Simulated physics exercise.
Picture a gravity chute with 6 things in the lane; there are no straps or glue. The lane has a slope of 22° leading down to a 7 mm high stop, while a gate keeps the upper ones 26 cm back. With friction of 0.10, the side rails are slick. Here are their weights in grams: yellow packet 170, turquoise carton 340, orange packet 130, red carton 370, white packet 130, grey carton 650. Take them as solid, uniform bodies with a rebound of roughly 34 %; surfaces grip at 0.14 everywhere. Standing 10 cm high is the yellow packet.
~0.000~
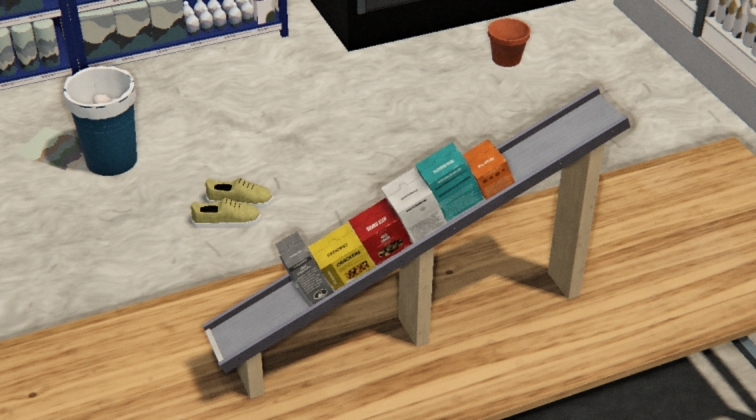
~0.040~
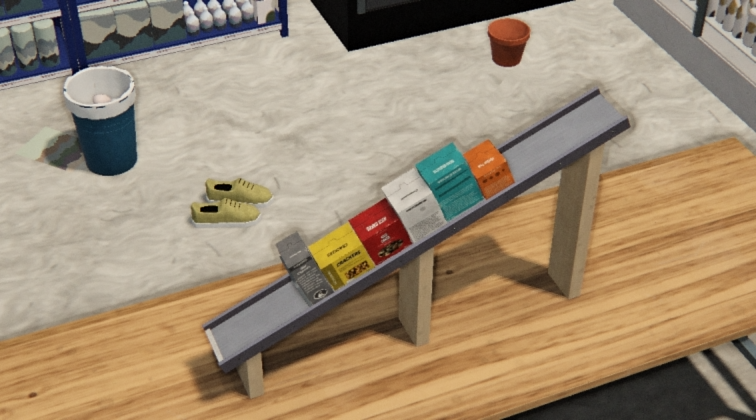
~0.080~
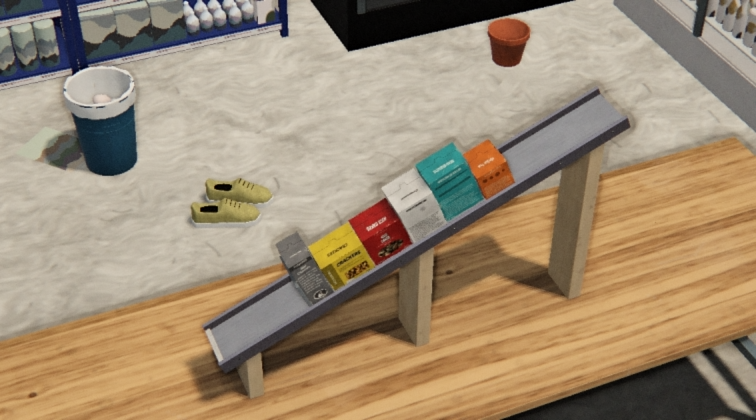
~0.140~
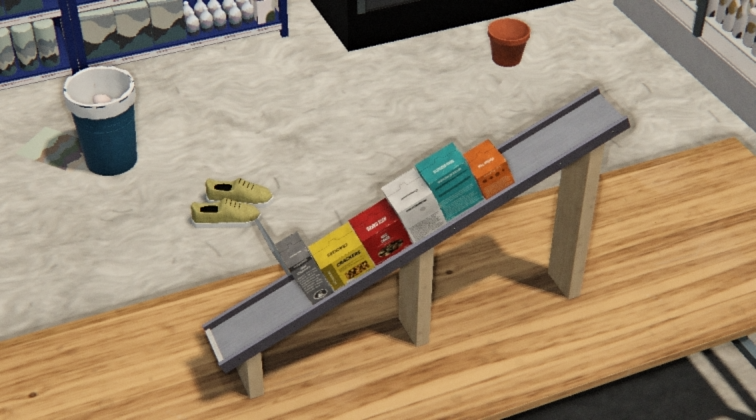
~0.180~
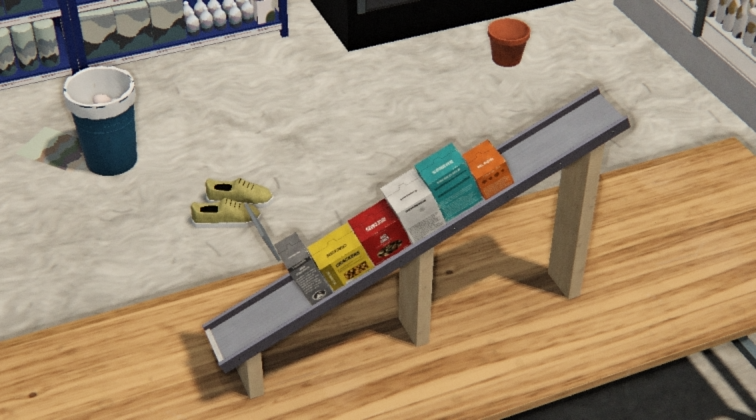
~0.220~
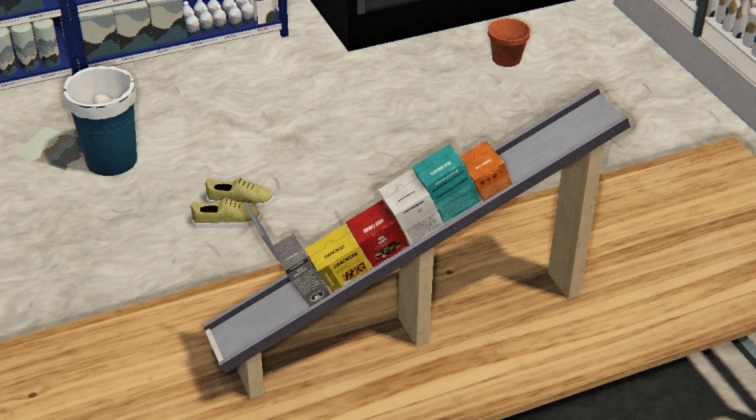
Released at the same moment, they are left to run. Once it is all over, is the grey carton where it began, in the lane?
It fails to stay on.
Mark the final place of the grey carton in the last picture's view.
Around (113, 415).
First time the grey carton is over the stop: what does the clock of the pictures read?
0.7 s, roughly.
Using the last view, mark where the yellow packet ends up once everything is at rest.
Look near (229, 322) and you'll find it.
By 0.52 s, leader 8 cm from the stop; grey carton near (241, 307).
By 0.62 s, grey carton rocked 11° off its seat near (209, 325).
By 1.02 s, grey carton now over the stop; yellow packet at a standstill; red carton at a standstill.
When it is over (5.3 s), over the stop, grey carton; the other 5 in the lane. In the last view, grey carton near (113, 415).
